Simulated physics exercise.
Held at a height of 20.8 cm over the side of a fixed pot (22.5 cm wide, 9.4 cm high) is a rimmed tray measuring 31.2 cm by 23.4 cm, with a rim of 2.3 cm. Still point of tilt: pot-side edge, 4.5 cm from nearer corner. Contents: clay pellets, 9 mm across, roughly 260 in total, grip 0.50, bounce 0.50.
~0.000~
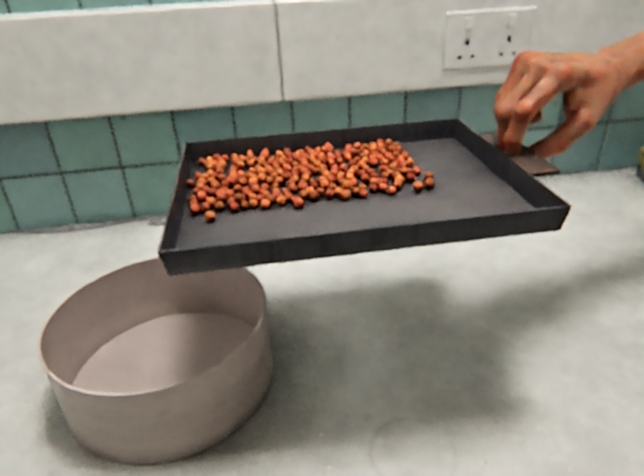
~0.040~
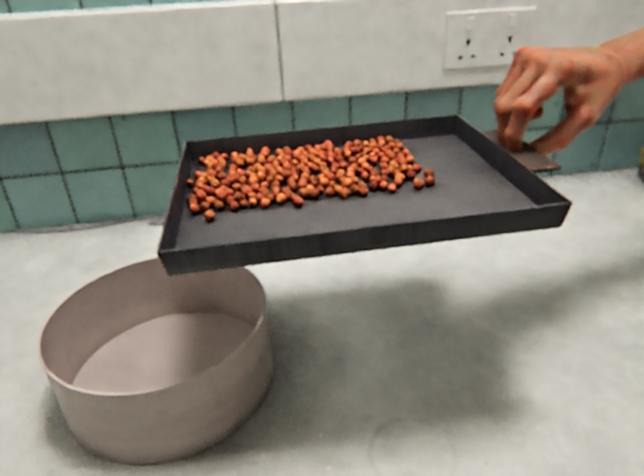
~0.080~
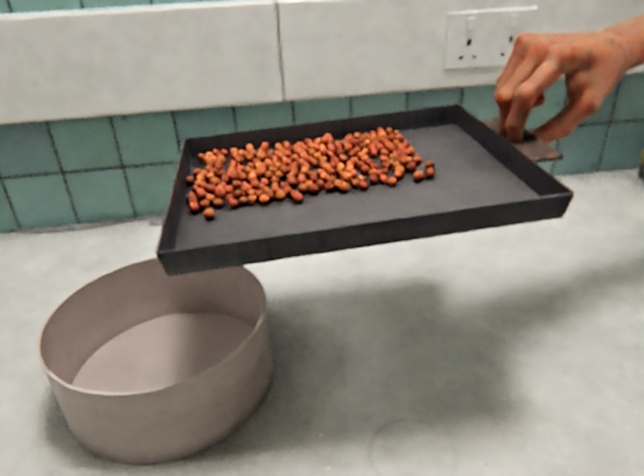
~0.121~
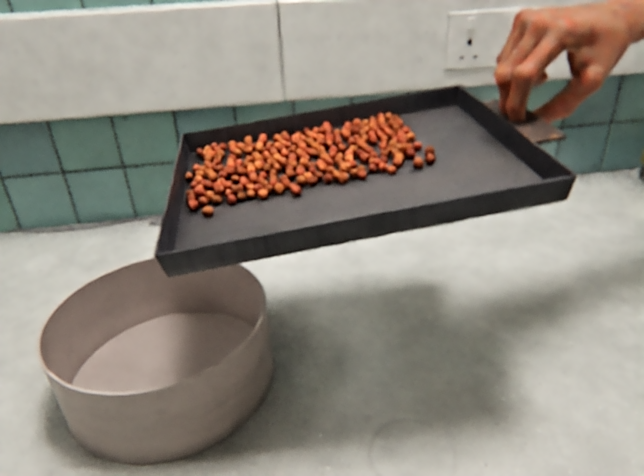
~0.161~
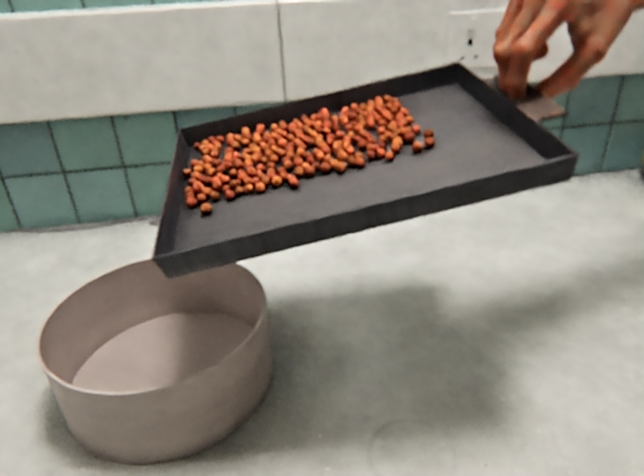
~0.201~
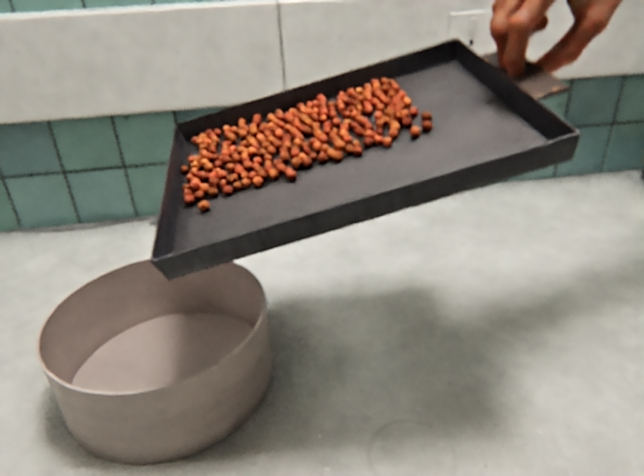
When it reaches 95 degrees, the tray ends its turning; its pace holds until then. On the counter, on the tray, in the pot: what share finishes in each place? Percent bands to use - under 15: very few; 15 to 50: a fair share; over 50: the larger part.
Counter - the larger part, left on the tray - very few, pot - a fair share.
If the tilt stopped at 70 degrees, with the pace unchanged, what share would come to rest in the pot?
In that case, near 10 percent.
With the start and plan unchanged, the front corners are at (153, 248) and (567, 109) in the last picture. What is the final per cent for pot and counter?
You'd end with pot at 85 and counter at 15.
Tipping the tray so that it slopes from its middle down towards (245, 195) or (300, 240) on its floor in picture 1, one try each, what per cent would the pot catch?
85 and 0 %.
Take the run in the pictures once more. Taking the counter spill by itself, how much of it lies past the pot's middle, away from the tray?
About 70 %.
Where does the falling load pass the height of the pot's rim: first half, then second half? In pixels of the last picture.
The first half passes near (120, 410) and the second half near (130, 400).
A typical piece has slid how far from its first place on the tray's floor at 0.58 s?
Roughly 9 cm.
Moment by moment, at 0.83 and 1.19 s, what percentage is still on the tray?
First 85, then 15.
After 0.58 s, tilt 54 degrees; the tray holds 100 %, the pot 0 %.
After 0.83 s, tilt 80 degrees; the tray holds 85 %, the pot 0 %.
After 1.19 s, tilt 95 degrees; the tray holds 15 %, the pot 20 %.
In the end, at 2.1 s, counter 60 %, tray 5 %, pot 35 %.
